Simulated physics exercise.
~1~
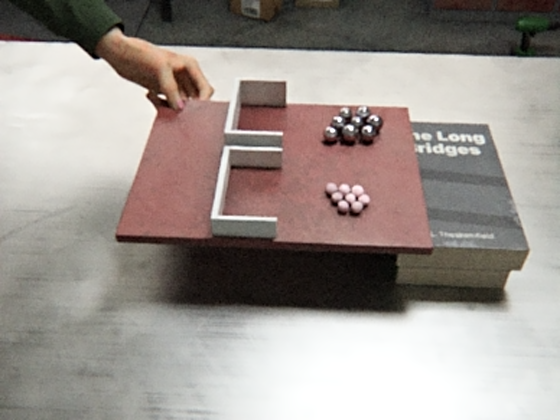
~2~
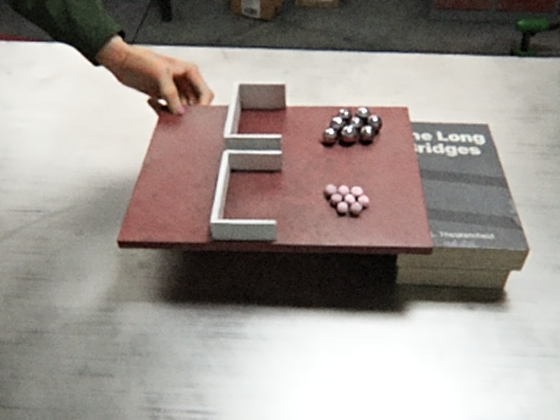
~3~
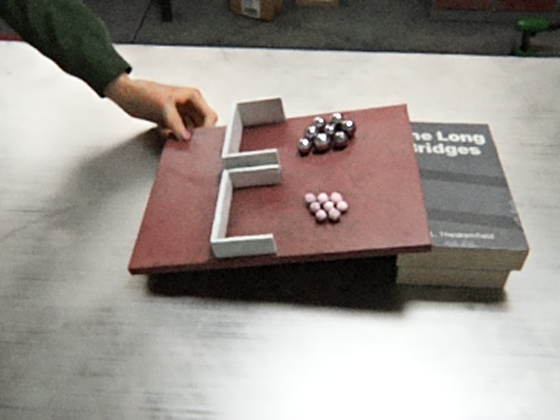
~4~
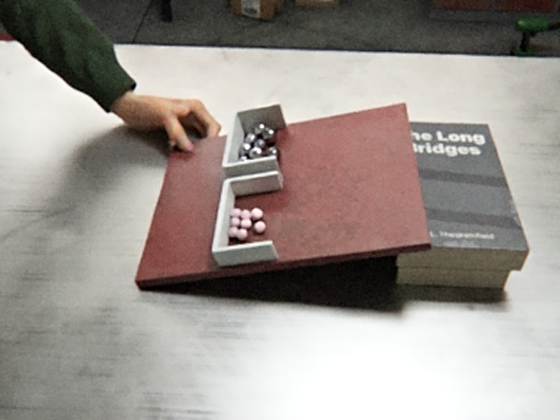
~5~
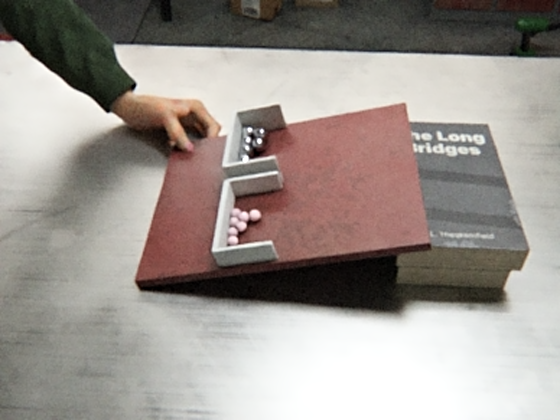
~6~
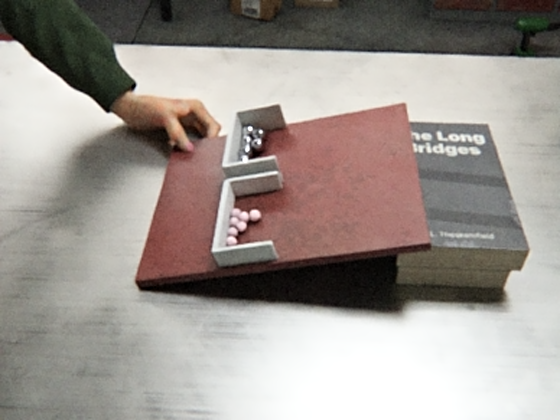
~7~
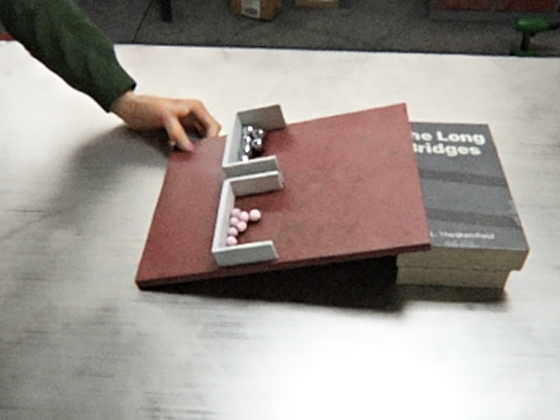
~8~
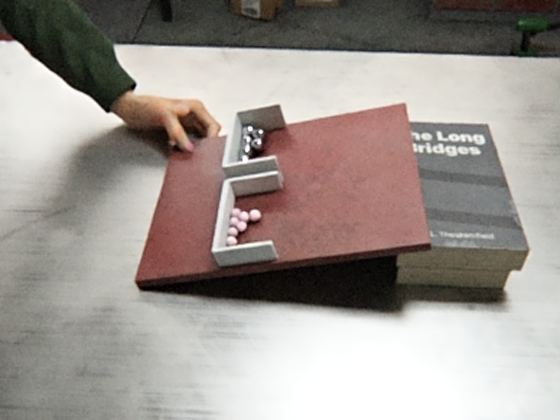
The video shows a hand lowering the left end of a red board propped on books, carrying dark shiny balls and small pink balls. As the board tilts, both groups roll left into two white three-sided barriers, where they stay gathered while the hand remains at the board.
